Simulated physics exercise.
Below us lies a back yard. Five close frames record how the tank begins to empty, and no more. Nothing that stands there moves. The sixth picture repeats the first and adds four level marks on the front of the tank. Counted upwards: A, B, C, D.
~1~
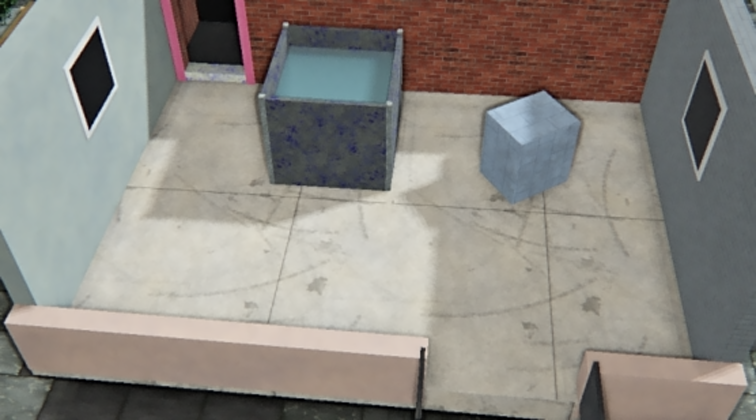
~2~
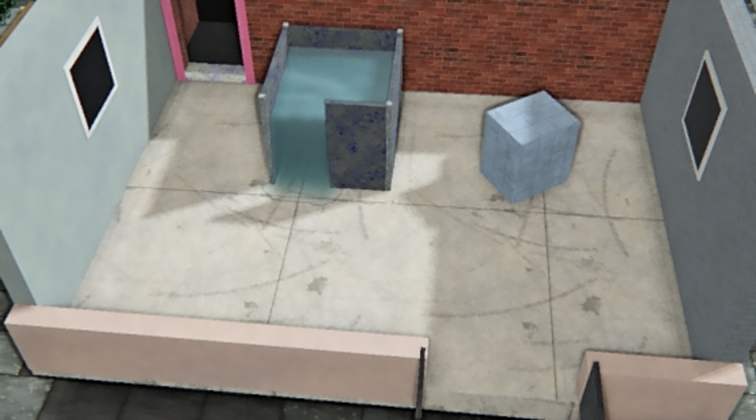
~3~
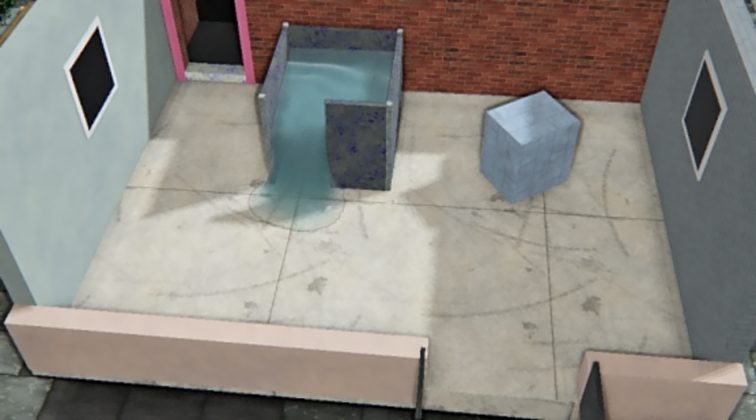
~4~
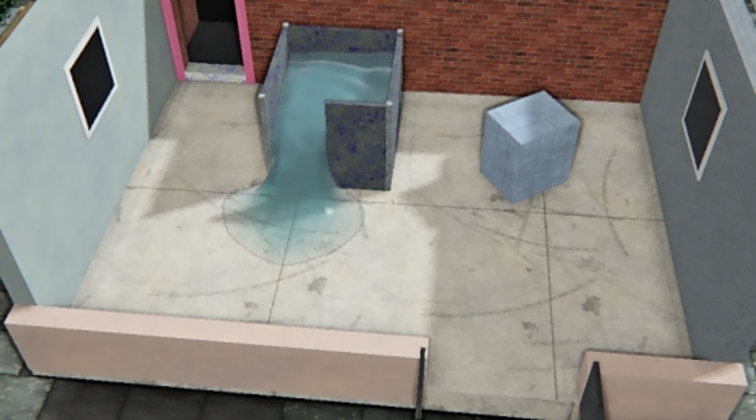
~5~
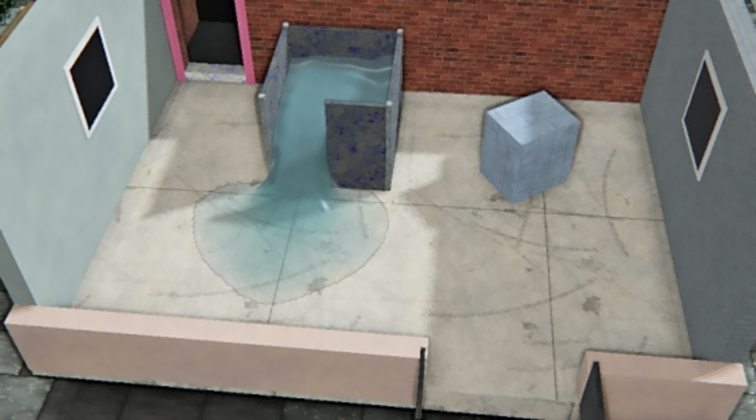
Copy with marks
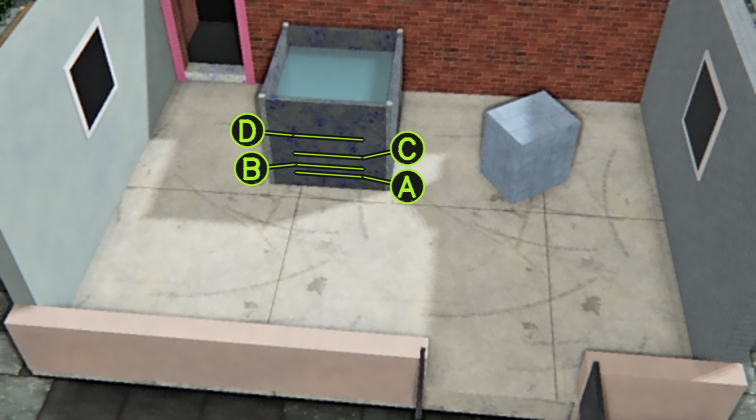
Back yard with water pouring from the opened left front of a square tank and spreading across the pale paved ground.
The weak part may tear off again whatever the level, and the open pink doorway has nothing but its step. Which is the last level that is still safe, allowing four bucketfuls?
Use line D.
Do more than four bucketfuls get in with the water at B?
No, that is safe.
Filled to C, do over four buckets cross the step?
No, that is safe.
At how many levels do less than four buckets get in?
All of the four.
On the marked copy, A at (329, 174); B at (329, 166); C at (328, 155); D at (327, 137); from the bottom up A, B, C, D.
With A, nothing gets over.
With B, nothing gets over.
With C, nothing gets over.
With D, a bucket or two gets in.
